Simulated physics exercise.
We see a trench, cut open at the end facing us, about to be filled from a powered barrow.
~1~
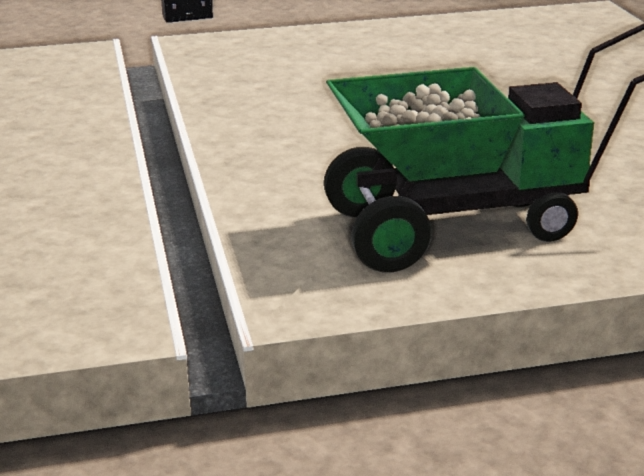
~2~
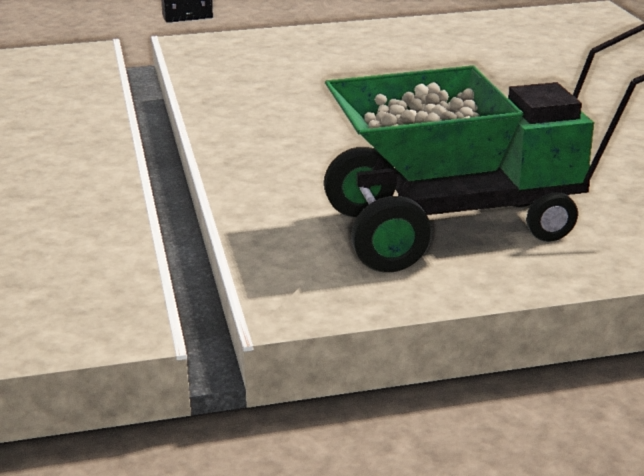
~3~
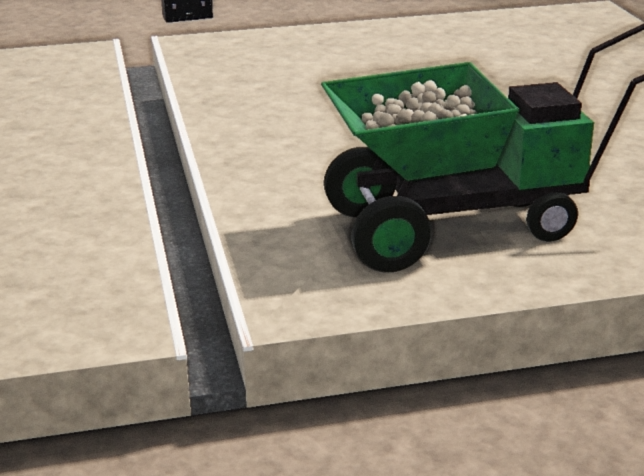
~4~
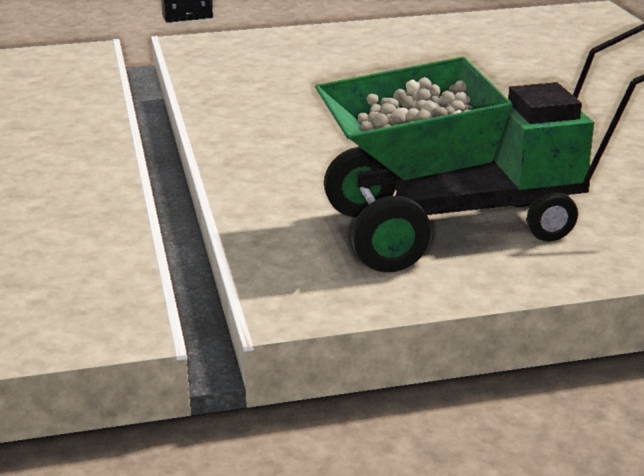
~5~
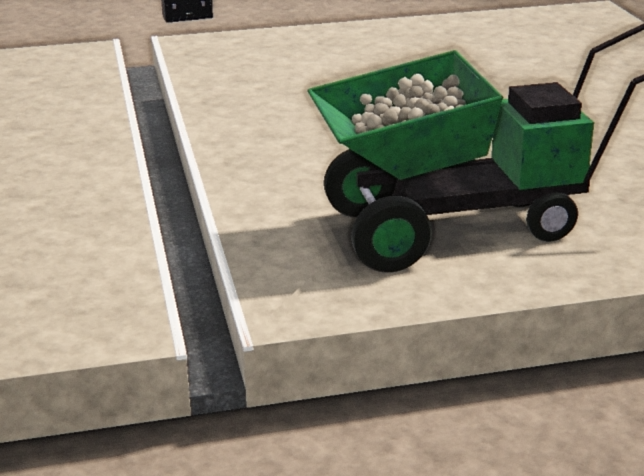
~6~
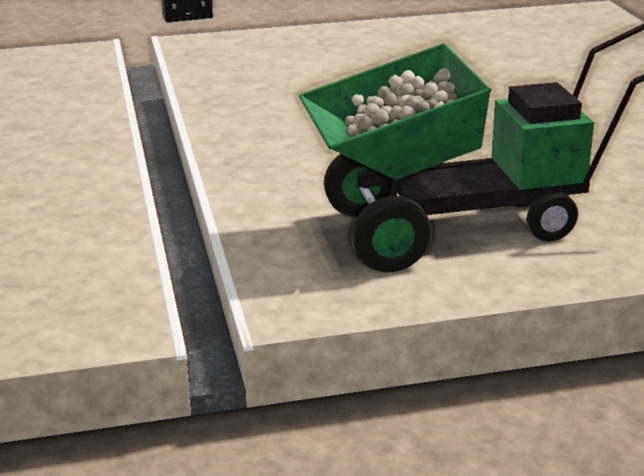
Beside a narrow trench, a green powered barrow gradually tilts its pebble-filled skip leftward.
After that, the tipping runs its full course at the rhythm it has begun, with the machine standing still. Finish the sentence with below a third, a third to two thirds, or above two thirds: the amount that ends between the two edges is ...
The amount that ends between the two edges is a third to two thirds.
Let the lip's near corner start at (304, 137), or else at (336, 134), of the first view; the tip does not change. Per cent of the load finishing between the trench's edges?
About 80 percent at the first place and about 80 percent at the second.
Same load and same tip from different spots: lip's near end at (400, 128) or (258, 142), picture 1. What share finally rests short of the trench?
The first spot yields roughly 60 percent, the second roughly 0 percent.
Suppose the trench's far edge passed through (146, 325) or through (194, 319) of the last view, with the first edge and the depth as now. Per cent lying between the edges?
In order: Some 60 per cent, then some 50 per cent.
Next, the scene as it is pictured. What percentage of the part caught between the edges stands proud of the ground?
My estimate would be close to 0 per cent.
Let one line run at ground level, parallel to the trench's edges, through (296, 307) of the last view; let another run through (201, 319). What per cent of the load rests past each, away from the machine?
Roughly 90 and 30 %.
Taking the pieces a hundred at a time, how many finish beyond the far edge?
Near 5 in every hundred.
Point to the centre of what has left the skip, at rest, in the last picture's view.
Once nothing moves, the middle sits near (206, 285).
Shortly afterwards, skip tipped steeply; the whole lot in the skip.
Next, skip tipped right over; the bulk in the skip; near a quarter short of the trench; a little in or heaped over the trench; only a few falling.
Some moments later, skip tipped right over; a little in the skip; near a third short of the trench; near half in or heaped over the trench; only a few beyond it.
In the end, skip tipped right over; a little in the skip; near a third short of the trench; near half in or heaped over the trench; only a few beyond it.
